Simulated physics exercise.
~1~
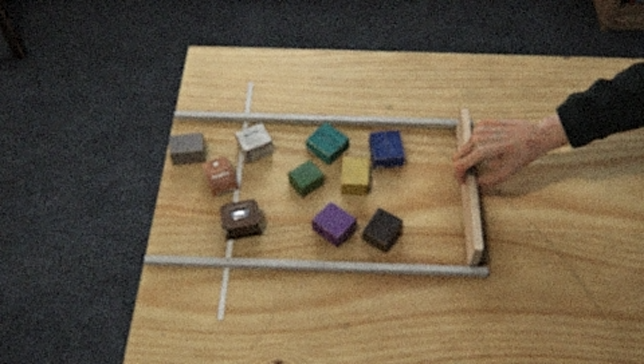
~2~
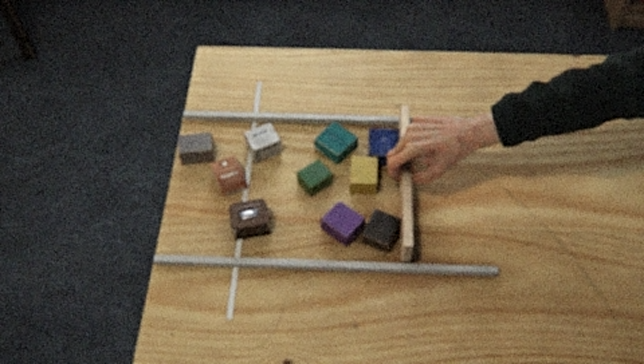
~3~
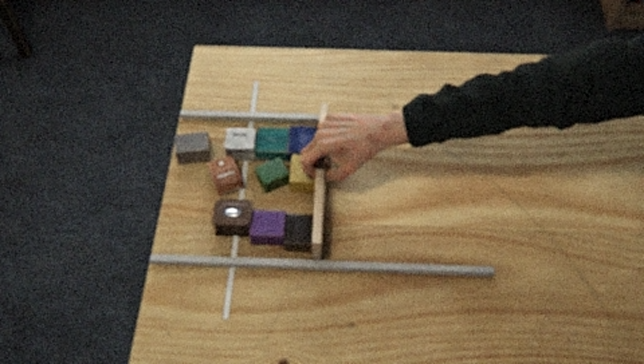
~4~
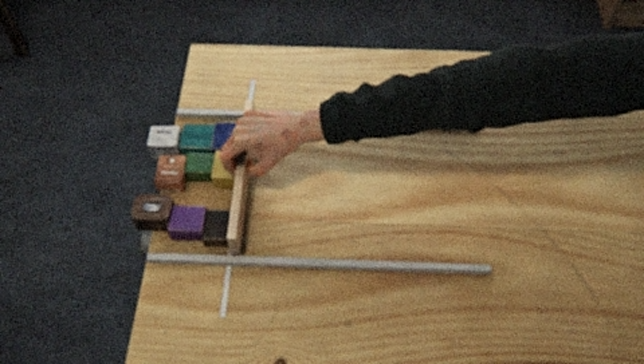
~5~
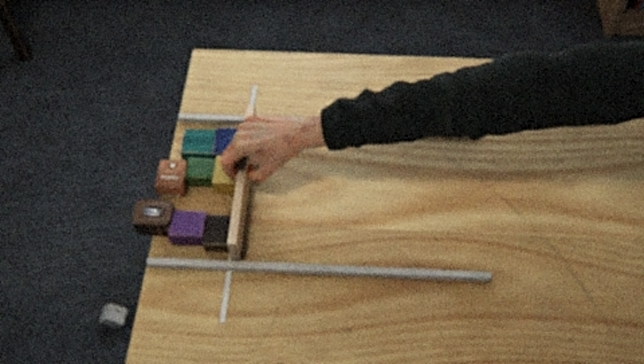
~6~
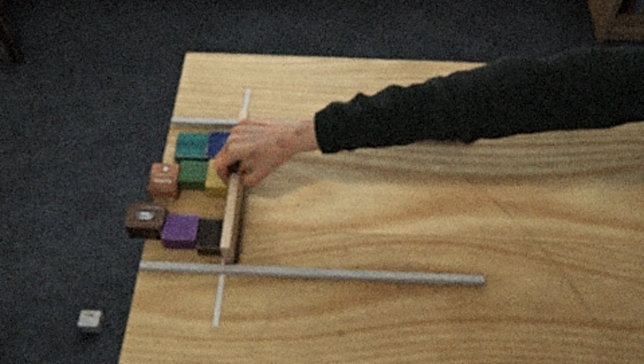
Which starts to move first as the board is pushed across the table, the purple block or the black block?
The black block starts to move first, as the board reaches it while the purple block is still in place. The purple block is pushed along afterwards.
